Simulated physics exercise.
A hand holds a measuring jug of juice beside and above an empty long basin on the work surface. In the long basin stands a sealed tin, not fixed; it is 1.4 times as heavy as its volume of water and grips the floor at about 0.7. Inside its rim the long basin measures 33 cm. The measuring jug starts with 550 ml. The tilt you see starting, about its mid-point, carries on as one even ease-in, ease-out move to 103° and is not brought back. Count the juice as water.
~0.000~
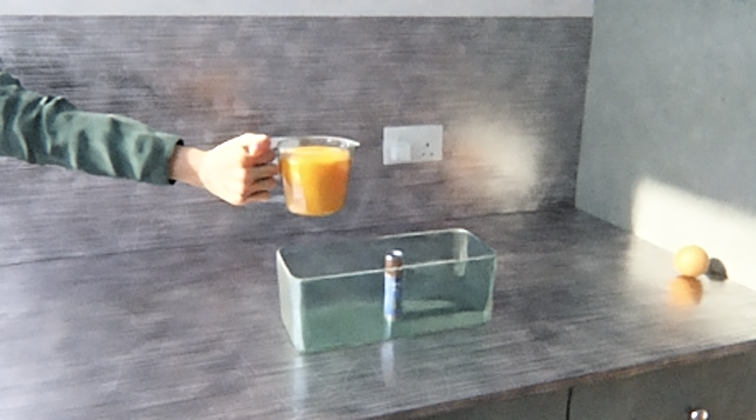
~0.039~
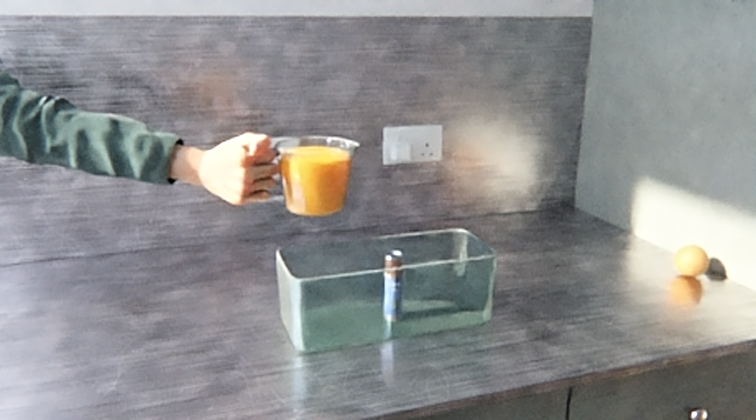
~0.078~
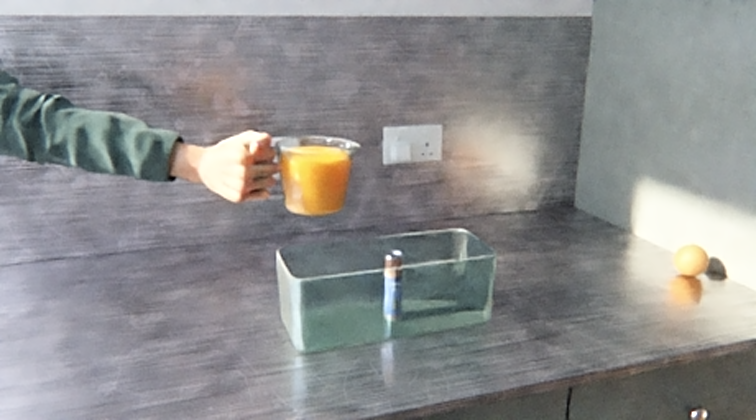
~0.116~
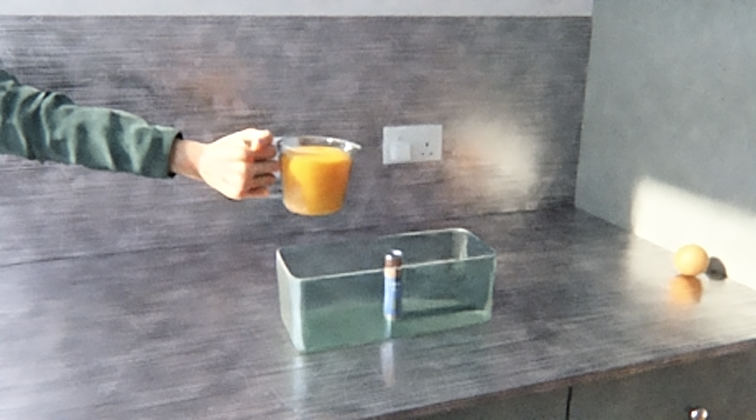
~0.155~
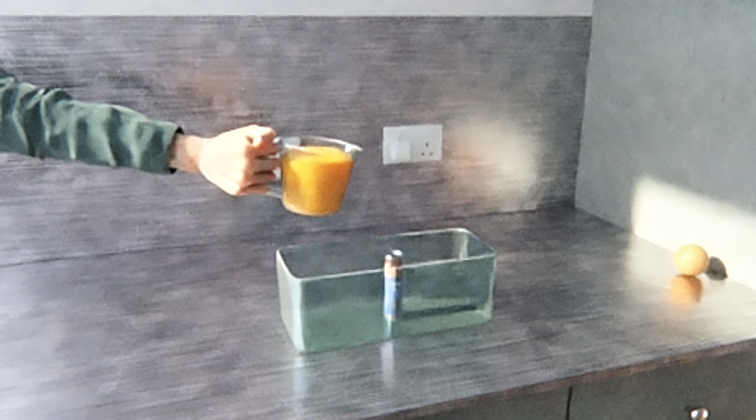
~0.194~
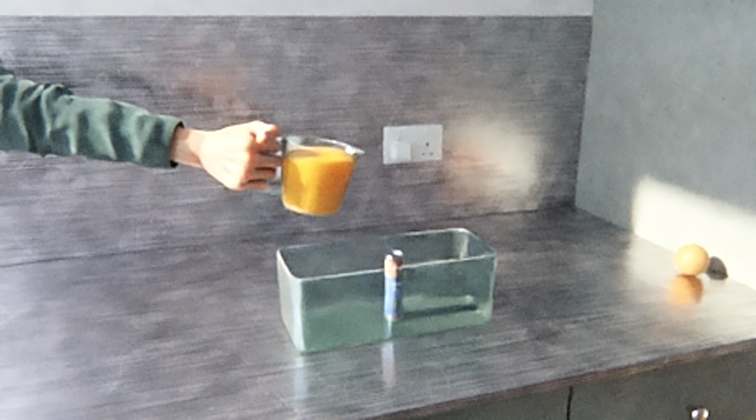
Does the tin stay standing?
It falls.
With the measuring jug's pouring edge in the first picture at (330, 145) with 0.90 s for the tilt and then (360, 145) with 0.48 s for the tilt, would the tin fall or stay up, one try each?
First it remains upright; then it topples.
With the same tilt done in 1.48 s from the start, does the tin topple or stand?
The tin stays up.
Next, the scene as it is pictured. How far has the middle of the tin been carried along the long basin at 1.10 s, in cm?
About 5 cm.
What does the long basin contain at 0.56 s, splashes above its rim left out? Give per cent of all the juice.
Near 8 in a hundred.
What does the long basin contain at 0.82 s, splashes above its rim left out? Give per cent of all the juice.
Near 72 in a hundred.
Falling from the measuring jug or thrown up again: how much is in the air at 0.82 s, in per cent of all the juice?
About 16 per cent.
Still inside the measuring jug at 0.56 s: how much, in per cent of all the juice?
Some 66 per cent.
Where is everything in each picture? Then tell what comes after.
The first frame shows tilt 0°; pouring edge (359, 143); surface from (279, 156) to (349, 152); the long basin's rim runs from (284, 265) to (481, 242); the tin's top is at (394, 257).
The second frame shows tilt 0°; pouring edge (359, 144); surface from (279, 156) to (349, 152).
The third frame shows tilt 2°; pouring edge (360, 144); surface from (279, 155) to (349, 152).
The fourth frame shows tilt 4°; pouring edge (361, 146); surface from (280, 154) to (350, 153).
The fifth frame shows tilt 7°; pouring edge (362, 149); surface from (281, 155) to (351, 153).
The sixth frame shows tilt 11°; pouring edge (364, 152); surface from (283, 155) to (354, 154).
By 0.56 s the tilt is 70° and 67 per cent is still to pour; the tin stands where it began.
By 0.82 s the tilt is 101° and 12 per cent is still to pour; the tin stands where it began.
By 1.10 s the tilt is 103° and 0 per cent is still to pour; the tin leans 54°.
By 1.40 s the tilt is 103° and 0 per cent is still to pour; the tin lies on its side.
At rest the tin lies on its side.
